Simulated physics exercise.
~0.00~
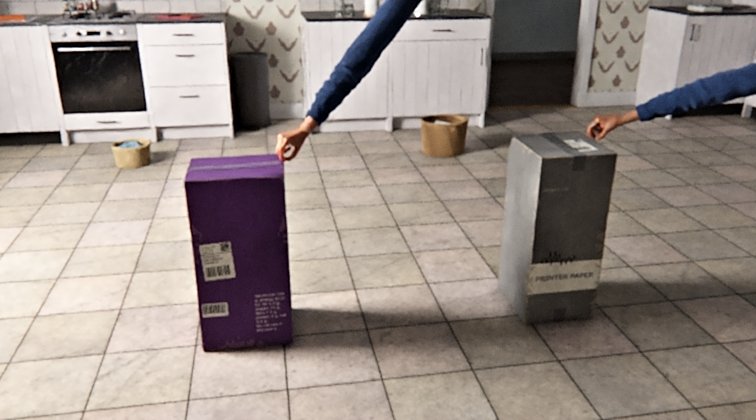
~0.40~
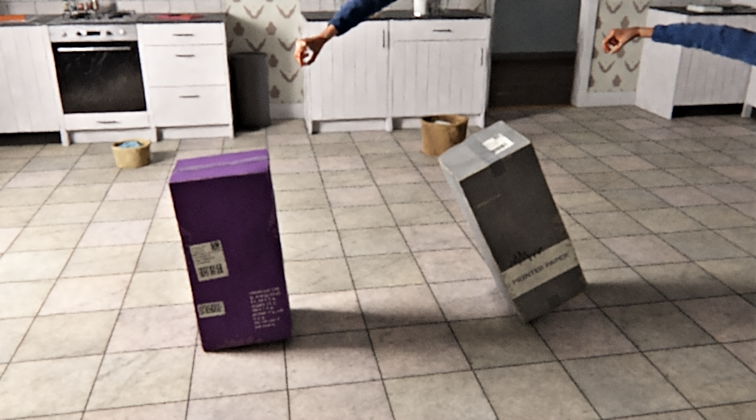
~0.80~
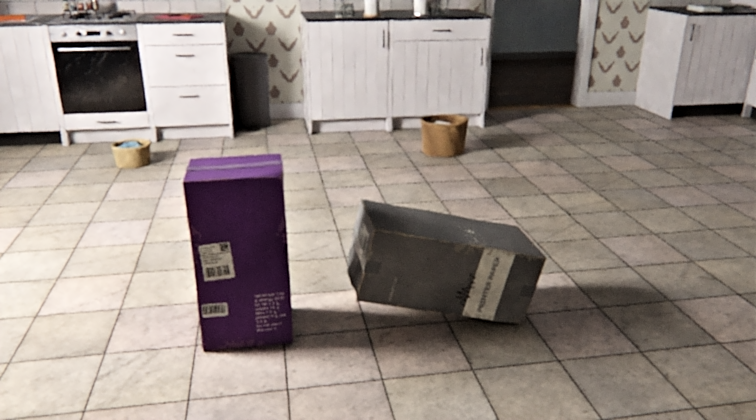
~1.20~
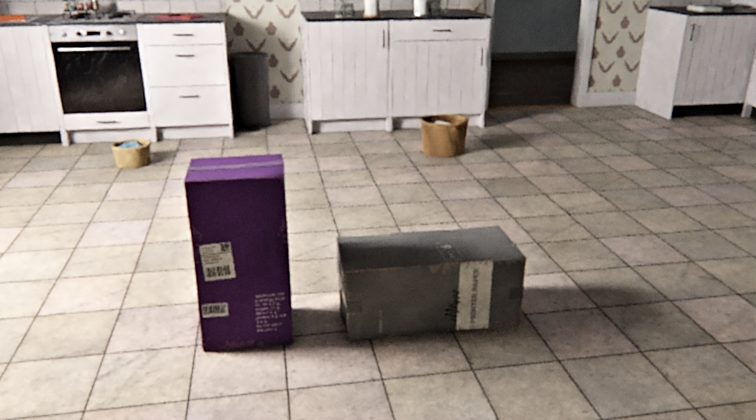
The grey box, pushed by a hand, topples left while the pushed purple box stays upright.
